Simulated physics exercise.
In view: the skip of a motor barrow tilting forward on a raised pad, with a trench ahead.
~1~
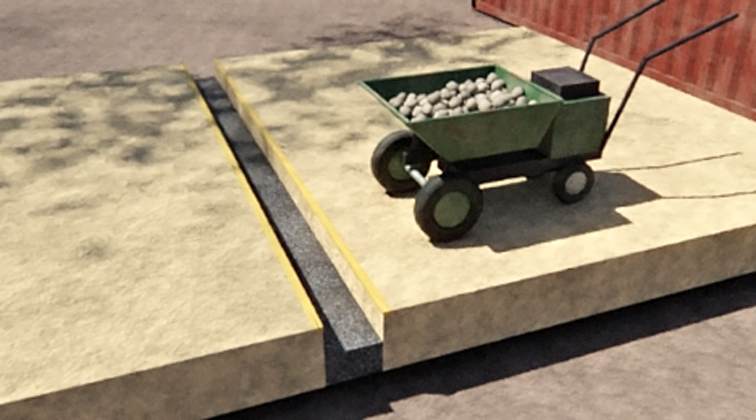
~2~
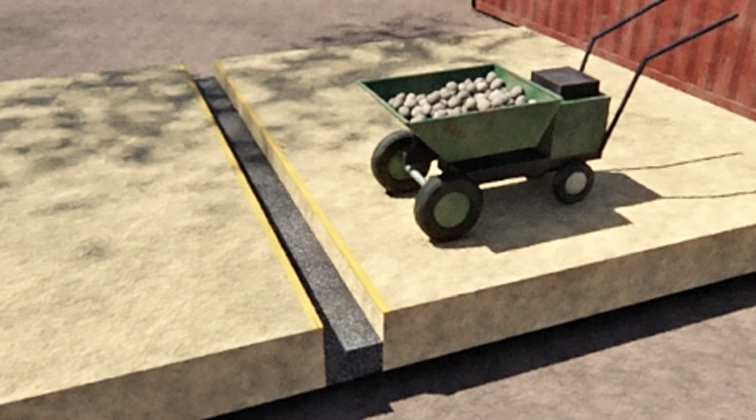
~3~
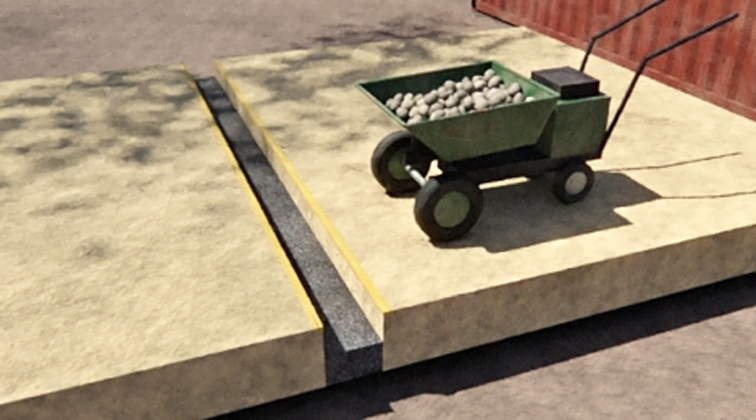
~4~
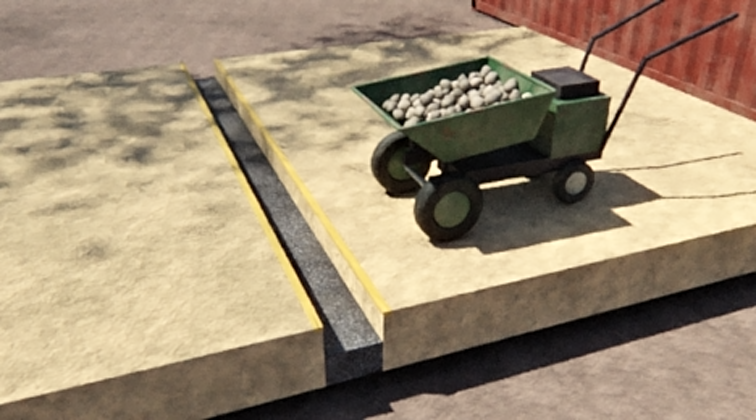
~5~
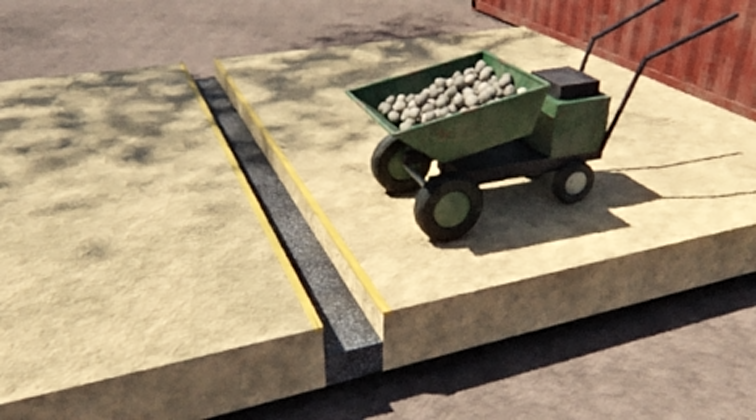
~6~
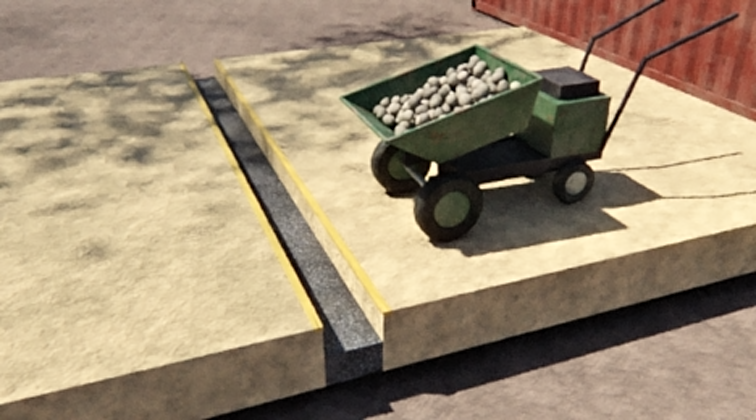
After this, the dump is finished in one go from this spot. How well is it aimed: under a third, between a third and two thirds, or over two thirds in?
The trench ends with over two thirds of it.
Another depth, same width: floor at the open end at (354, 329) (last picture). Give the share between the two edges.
Roughly 50 in a hundred.
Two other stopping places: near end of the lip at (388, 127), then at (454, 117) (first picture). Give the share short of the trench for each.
In turn 0 and 20 in a hundred.
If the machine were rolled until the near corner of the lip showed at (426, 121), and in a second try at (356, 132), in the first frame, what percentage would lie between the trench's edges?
First some 80, then 0 per cent.
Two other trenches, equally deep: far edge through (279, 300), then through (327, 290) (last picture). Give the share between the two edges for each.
First some 90, then 40 per cent.
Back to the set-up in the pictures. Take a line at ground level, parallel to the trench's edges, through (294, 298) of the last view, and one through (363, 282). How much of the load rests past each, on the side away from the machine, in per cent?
About 10 and 90 per cent.
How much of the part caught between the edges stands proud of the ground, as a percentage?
It comes to 15 per cent or so.
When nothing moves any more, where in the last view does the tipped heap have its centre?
Around (303, 250).
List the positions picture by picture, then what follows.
The first picture shows lip of the skip (410, 124), level; top of the load (487, 104), river pebbles; first edge of the trench (367, 281); far edge (302, 295), the trench under half as wide as the skip, and about half as deep as wide.
The second picture shows lip of the skip (408, 124), level; top of the load (487, 103).
The third picture shows lip of the skip (405, 126), tipped barely; top of the load (484, 102).
The fourth picture shows lip of the skip (400, 130), tipped barely; top of the load (489, 93).
The fifth picture shows lip of the skip (394, 135), tipped a little; top of the load (484, 89).
The sixth picture shows lip of the skip (387, 142), tipped a little; top of the load (478, 86); first edge of the trench (367, 281); far edge (302, 295).
Just after the last frame, skip tipped steeply; every one in the skip.
A moment on, skip tipped right over; roughly half in the skip; roughly half in or heaped over the trench; just a few beyond it.
Further on, skip tipped right over; about a tenth in the skip; just a few short of the trench; the larger part in or heaped over the trench; about a tenth beyond it.
When it is over, skip tipped right over; about a tenth in the skip; just a few short of the trench; the larger part in or heaped over the trench; about a tenth beyond it.
